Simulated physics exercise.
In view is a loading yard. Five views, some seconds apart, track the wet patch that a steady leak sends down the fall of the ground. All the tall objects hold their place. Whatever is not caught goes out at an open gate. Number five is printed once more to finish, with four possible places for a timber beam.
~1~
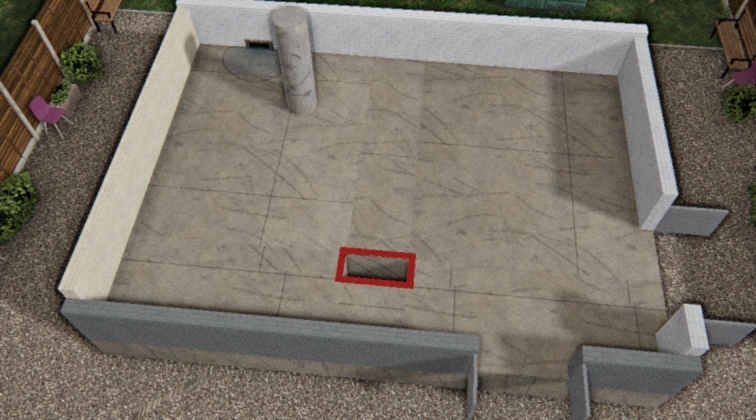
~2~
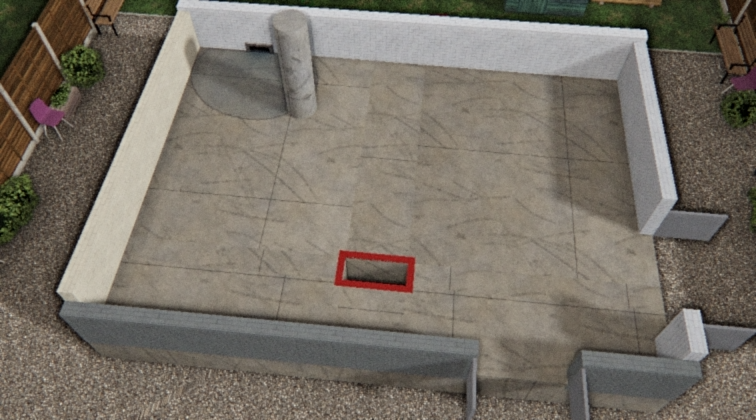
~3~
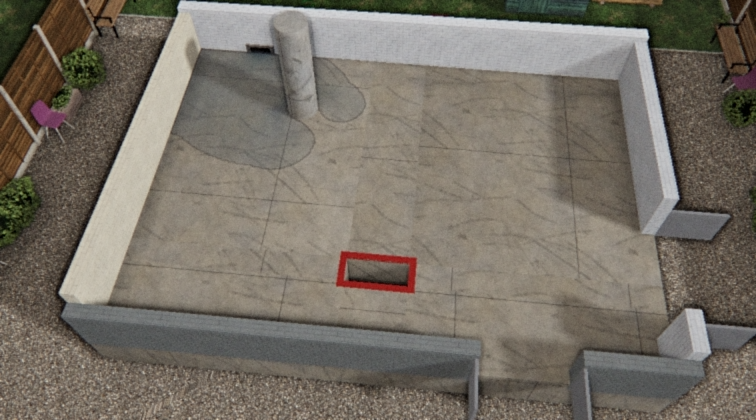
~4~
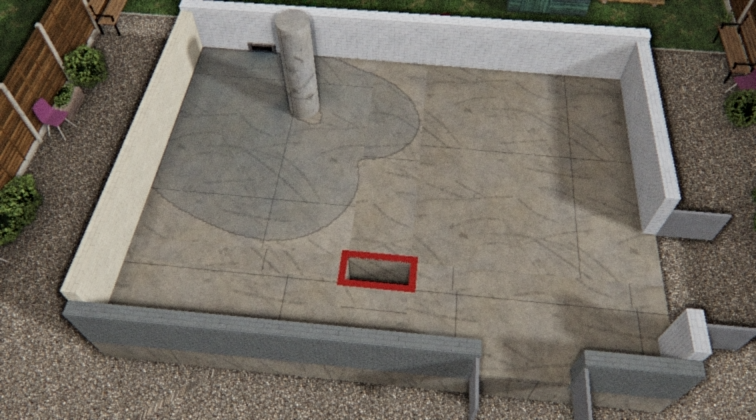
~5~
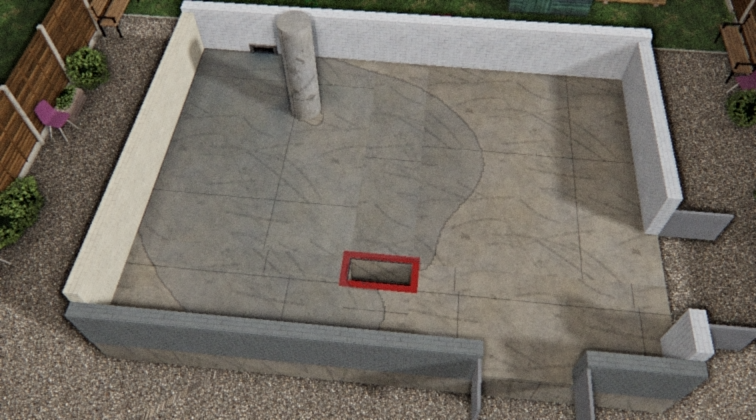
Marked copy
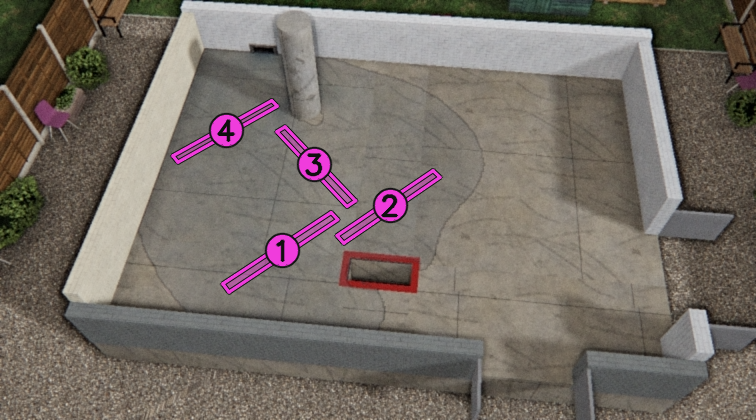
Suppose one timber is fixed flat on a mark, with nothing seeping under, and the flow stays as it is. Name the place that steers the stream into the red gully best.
3 is best.
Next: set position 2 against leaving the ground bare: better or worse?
Worse.
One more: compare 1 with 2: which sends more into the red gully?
That is position 1.
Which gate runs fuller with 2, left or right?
The right gate.
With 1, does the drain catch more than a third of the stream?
No, it does not.
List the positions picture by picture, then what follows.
Outfall at (260, 45); red gully at (376, 267); open gate at (647, 279); open gate at (520, 361); 2 % of the ground under water, visible out to (233, 72); red gully still dry, in the first frame.
In the second frame, 7 % of the ground under water, visible out to (274, 114); red gully still dry.
In the third frame, 14 % of the ground under water, visible out to (295, 159); red gully still dry.
In the fourth frame, 28 % of the ground under water, visible out to (301, 231); red gully still dry.
In the fifth frame, 50 % of the ground under water, visible out to (372, 304); red gully taking water.
In magenta, 1 from (225, 287) to (334, 216); 2 from (340, 239) to (436, 173); 3 from (281, 129) to (351, 203); 4 from (175, 159) to (274, 103).
Choosing 1, about 15 % of the stream goes into the red gully, about 84 % out by the gates.
Choosing 2, about 12 % of the stream goes into the red gully, about 87 % out by the gates.
Choosing 3, about 23 % of the stream goes into the red gully, about 77 % out by the gates.
Choosing 4, about 14 % of the stream goes into the red gully, about 84 % out by the gates.
